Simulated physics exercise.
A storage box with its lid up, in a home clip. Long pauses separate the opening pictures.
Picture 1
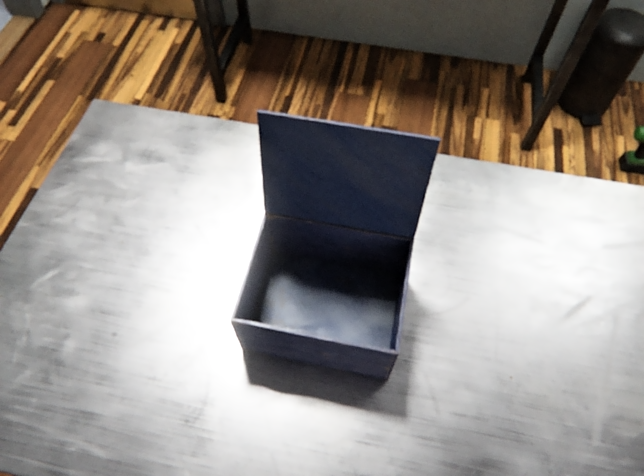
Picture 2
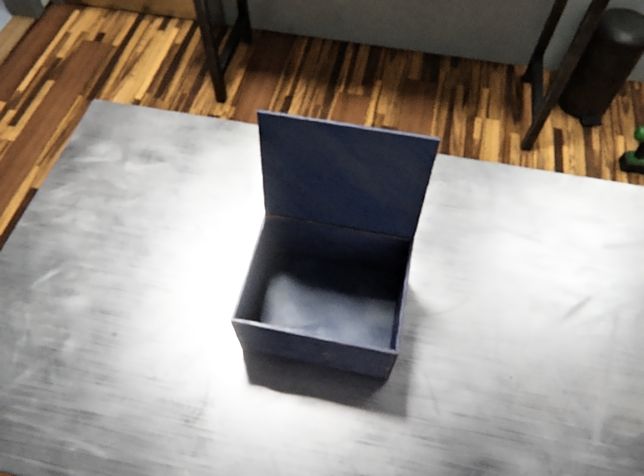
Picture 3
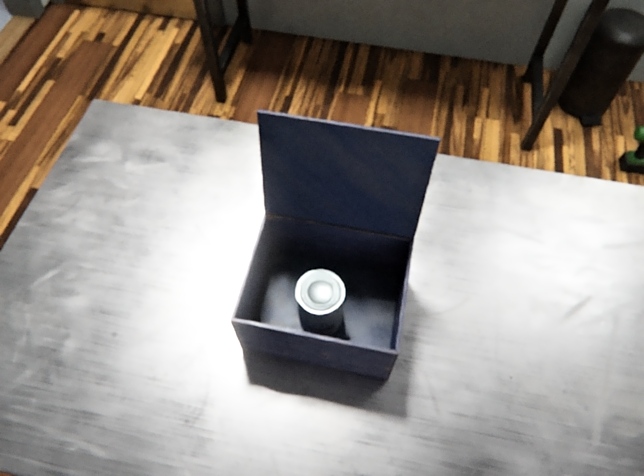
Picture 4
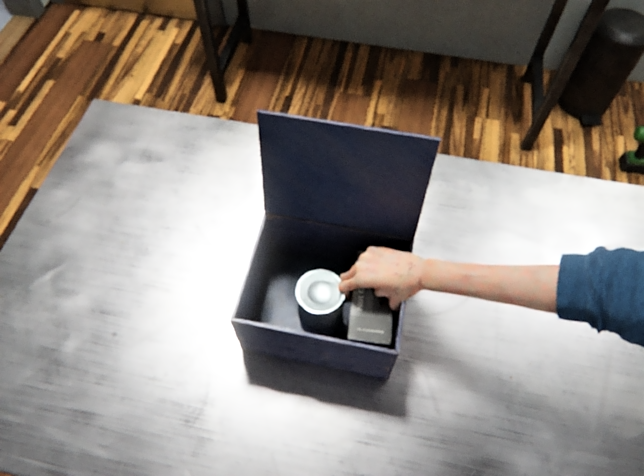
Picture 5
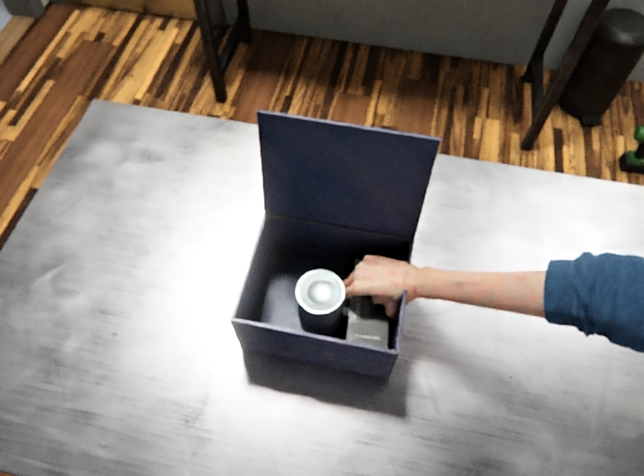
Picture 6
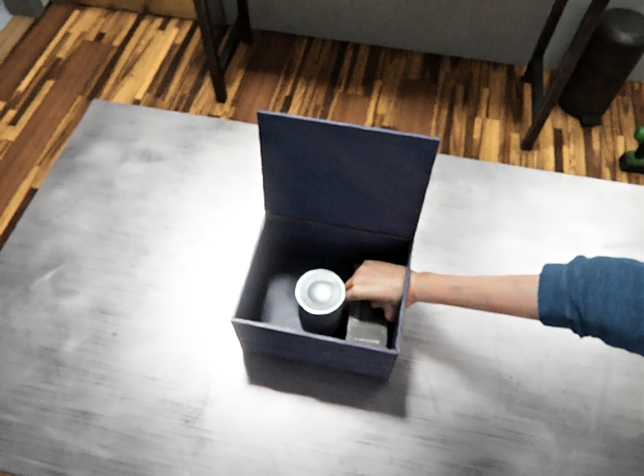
A hand and forearm in a blue sleeve reach in from the right over an open dark blue box with its lid up, seen from above on a grey table above a striped wood floor. The box is empty at first, then a white-topped tin stands inside near the front. The hand lowers a grey carton beside the tin's right side, shifting only slightly, while the camera stays still.
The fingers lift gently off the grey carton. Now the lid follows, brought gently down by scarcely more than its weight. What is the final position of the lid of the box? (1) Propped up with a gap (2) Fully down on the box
(2) Fully down on the box.
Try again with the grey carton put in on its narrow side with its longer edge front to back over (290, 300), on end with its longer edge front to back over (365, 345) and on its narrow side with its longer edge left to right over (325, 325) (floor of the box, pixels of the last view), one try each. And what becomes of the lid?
The first time it goes down completely, the next time it is kept open, and the last time it is kept open.
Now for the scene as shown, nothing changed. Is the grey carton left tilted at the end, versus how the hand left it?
At the finish the grey carton holds its orientation.
Then, 1.50 s past the last view, lid 66° above the rim.
Then, 1.80 s past the last view, lid 34° above the rim.
Finally, lid shut; both still in place. Final places as the last picture's camera would see them, grey carton near (368, 312).
